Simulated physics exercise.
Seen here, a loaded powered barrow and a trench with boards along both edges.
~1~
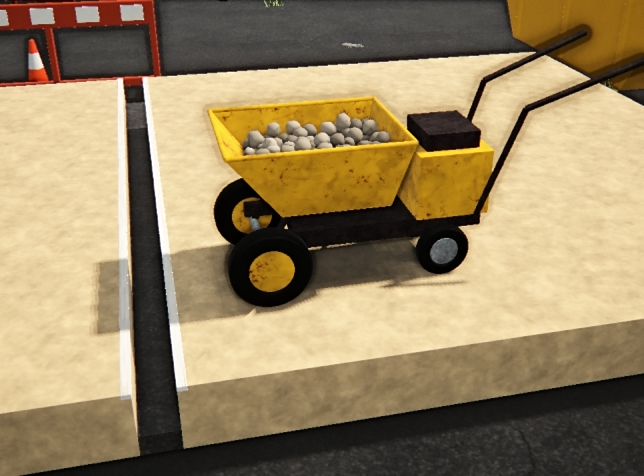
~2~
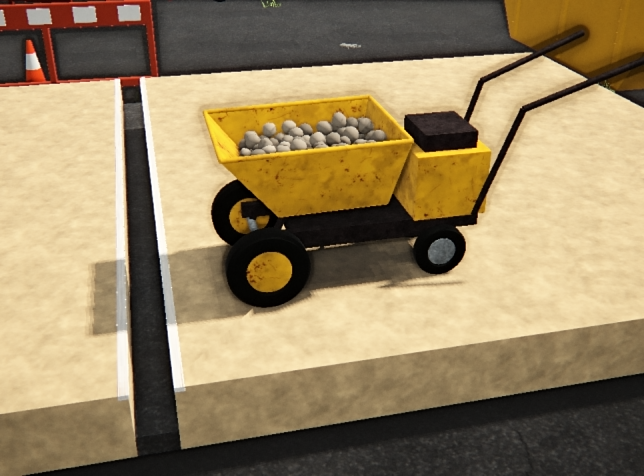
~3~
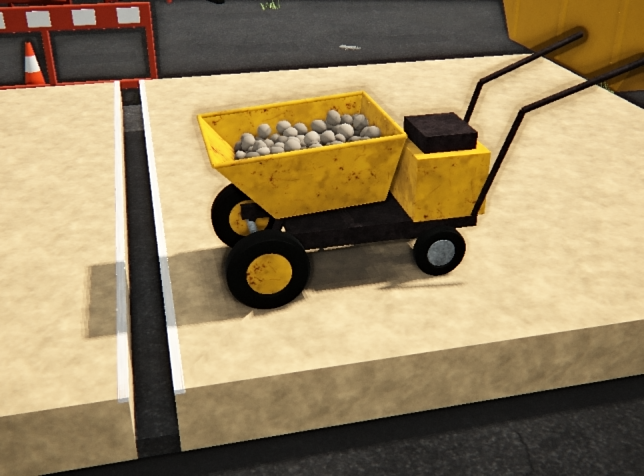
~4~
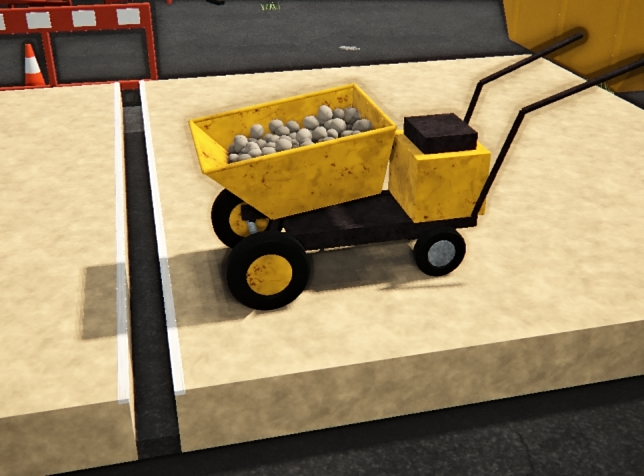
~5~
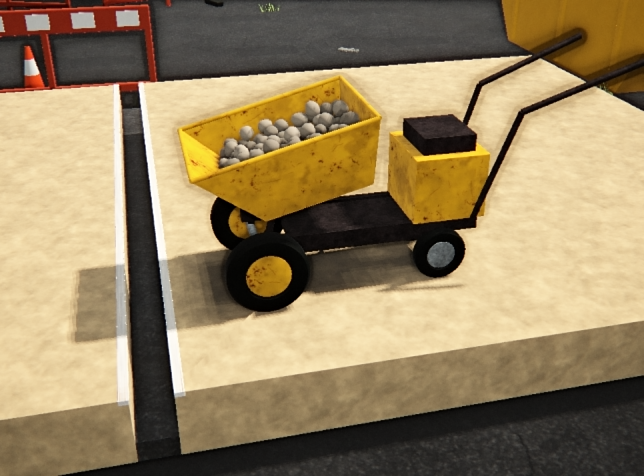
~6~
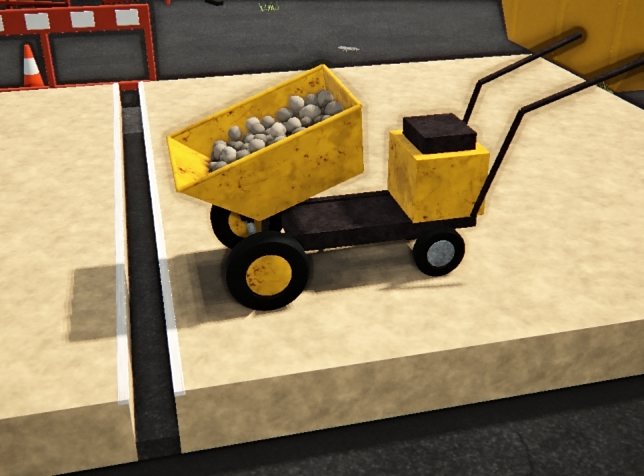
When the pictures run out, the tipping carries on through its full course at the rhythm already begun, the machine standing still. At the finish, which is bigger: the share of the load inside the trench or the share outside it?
The share outside is bigger.
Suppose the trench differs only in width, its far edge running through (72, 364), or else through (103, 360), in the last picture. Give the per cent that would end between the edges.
Well, it'd be something like 90 per cent the first time and 50 per cent the second.
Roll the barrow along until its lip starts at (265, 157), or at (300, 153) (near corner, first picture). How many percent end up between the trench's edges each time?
That works out to 70 per cent for the first position and 60 per cent for the second.
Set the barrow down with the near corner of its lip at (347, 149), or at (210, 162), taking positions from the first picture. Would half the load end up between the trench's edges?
First: A minority of it. Second: A minority of it.
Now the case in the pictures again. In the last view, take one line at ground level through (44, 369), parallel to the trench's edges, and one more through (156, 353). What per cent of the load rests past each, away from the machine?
That's 30 per cent for the first and 90 per cent for the second.
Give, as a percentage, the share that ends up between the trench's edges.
It comes to about 15 per cent of the load.
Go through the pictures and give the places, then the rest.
The first frame shows lip of the skip near (226, 160), level; top of the load near (322, 140), river pebbles; first edge of the trench near (177, 345); far edge near (125, 352), the trench under half as wide as the skip, and about as deep as wide.
The second frame shows lip of the skip near (221, 162), tipped barely; top of the load near (317, 140).
The third frame shows lip of the skip near (214, 166), tipped barely; top of the load near (328, 138).
The fourth frame shows lip of the skip near (204, 172), tipped a little; top of the load near (320, 135).
The fifth frame shows lip of the skip near (192, 182), tipped a little; top of the load near (320, 131).
The sixth frame shows lip of the skip near (179, 191), tipped clearly; top of the load near (322, 124); first edge of the trench near (174, 349); far edge near (122, 357).
Shortly afterwards, skip tipped steeply; the whole lot in the skip.
Next, skip tipped right over; the bulk in the skip; only a few in or heaped over the trench; a little beyond it; a little falling.
Some moments later, skip tipped right over; near a quarter in the skip; a little in or heaped over the trench; near two thirds beyond it.
In the end, skip tipped right over; a little in the skip; near a quarter in or heaped over the trench; the bulk beyond it.
